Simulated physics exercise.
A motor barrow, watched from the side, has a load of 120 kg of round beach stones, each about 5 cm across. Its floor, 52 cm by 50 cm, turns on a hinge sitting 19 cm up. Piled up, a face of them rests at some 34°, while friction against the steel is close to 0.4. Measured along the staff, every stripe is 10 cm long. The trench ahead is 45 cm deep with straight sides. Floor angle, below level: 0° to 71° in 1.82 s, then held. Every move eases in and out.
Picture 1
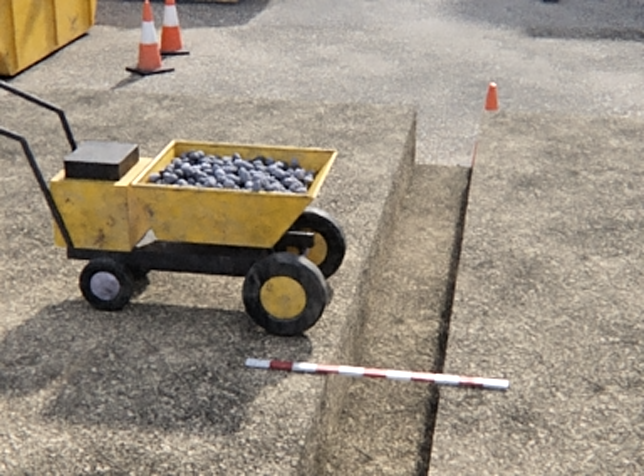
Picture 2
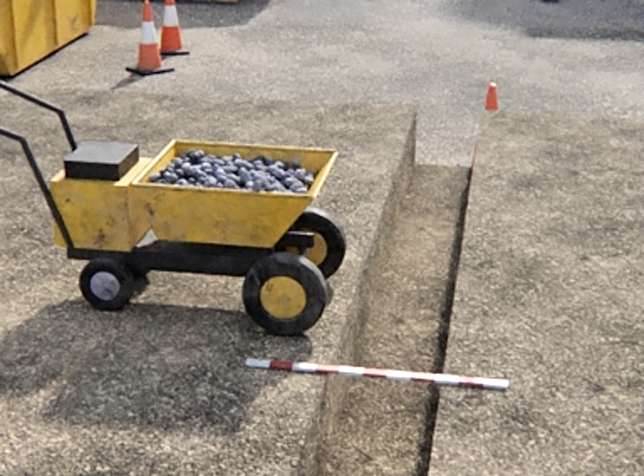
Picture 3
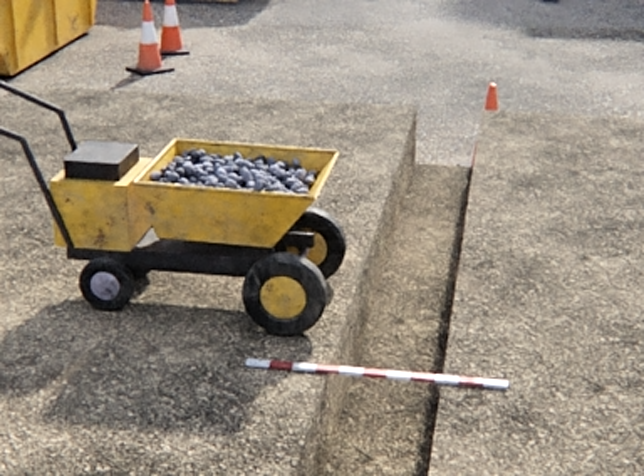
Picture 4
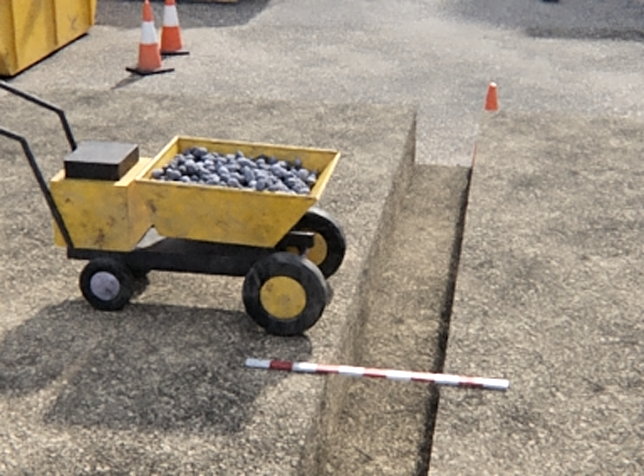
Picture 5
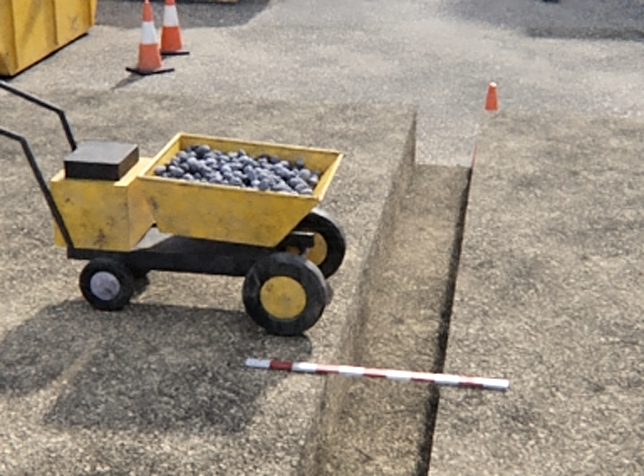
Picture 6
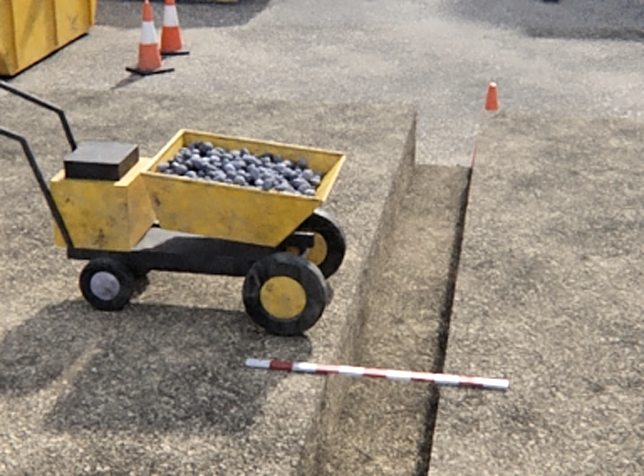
The clip shows a yellow motor barrow loaded with rounded dark stones, standing beside a straight-sided trench with a red-and-white staff lying across it; the barrow stays in place while its skip tilts slightly forward to the right.
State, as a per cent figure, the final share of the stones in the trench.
The final share is about 68 per cent.
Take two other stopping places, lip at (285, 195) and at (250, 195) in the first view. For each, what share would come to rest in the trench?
I'd expect some 100 per cent, then some 100.
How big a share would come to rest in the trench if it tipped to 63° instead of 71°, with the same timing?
With that change, near 75 per cent.
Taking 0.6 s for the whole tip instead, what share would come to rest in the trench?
With that change, it comes to around 40 per cent.
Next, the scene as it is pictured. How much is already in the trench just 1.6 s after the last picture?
About 40 per cent by then.
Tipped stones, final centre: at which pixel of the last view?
Look at roughly (429, 384).
Then, 1.1 s after the last picture the floor is at 60°, 98 % in the skip, 2 % in the trench; the foremost stones are at (426, 277).
Then, 1.6 s after the last picture the floor is at 71°, 34 % in the skip, 39 % in the trench, 27 % past the trench; the foremost stones are at (560, 331).
Then, 2.0 s after the last picture the floor is at 71°, 13 % in the skip, 54 % in the trench, 33 % past the trench; the foremost stones are at (622, 317).
Then, 3.9 s after the last picture the floor is at 71°, 0 % in the skip, 68 % in the trench, 32 % past the trench; the foremost stones are past the picture's edge.
